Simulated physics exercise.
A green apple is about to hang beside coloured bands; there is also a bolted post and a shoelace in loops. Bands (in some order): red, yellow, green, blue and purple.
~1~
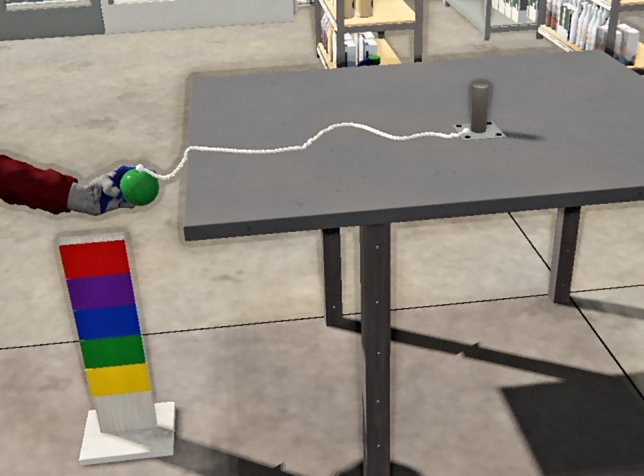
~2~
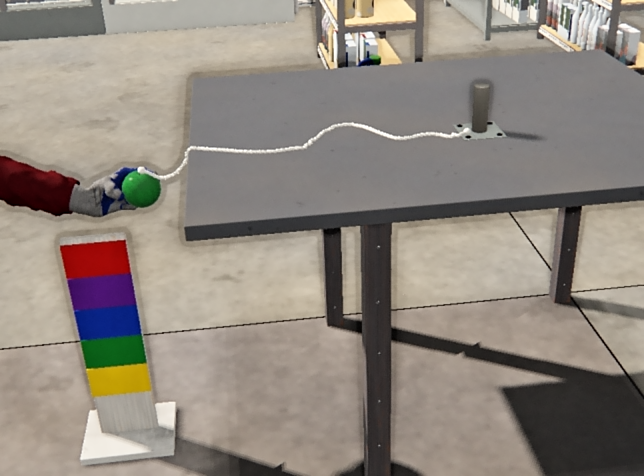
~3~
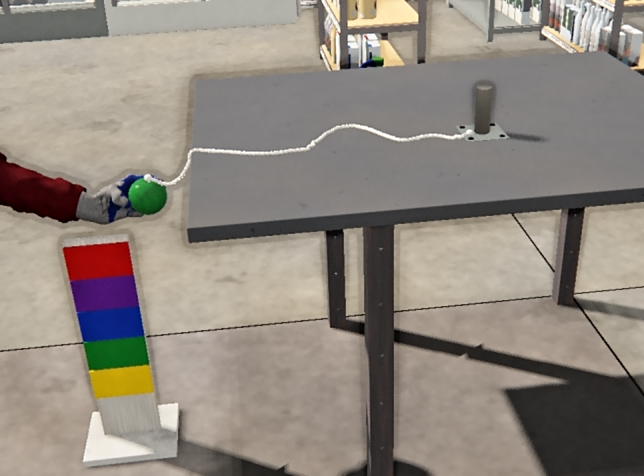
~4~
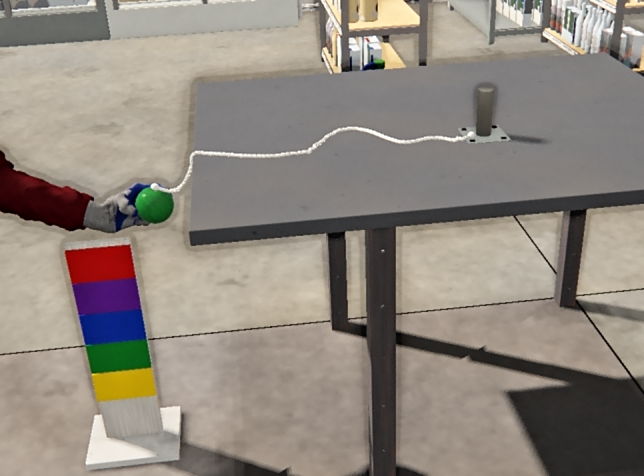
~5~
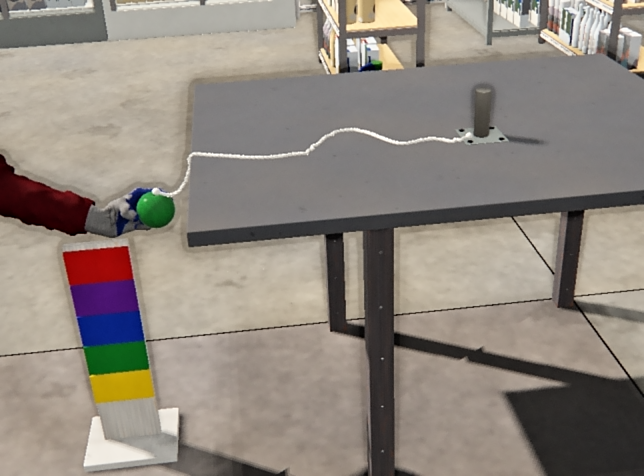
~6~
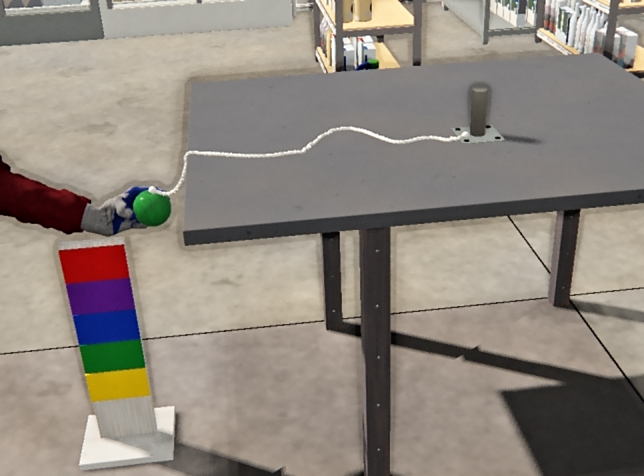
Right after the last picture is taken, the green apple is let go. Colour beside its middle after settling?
Purple.
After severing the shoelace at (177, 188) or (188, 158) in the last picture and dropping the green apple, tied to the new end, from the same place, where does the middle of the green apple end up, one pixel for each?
Case by case it comes to about (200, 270) and then about (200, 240).
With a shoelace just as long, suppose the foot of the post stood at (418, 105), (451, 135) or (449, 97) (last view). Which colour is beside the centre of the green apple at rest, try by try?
First try: Blue; second try: Blue; third try: Purple.
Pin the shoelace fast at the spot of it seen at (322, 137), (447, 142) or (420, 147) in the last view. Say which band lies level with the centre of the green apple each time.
Red; purple; purple.
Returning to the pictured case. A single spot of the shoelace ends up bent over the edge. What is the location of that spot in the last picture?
It lies at about (255, 156).
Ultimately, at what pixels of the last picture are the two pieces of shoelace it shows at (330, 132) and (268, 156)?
Around (294, 146), then around (197, 152).
A little later, apple near (222, 289); level with purple.
Next, apple near (191, 295); level with purple.
When it is over, apple near (201, 294); level with purple. Its centre hangs level with the purple band.
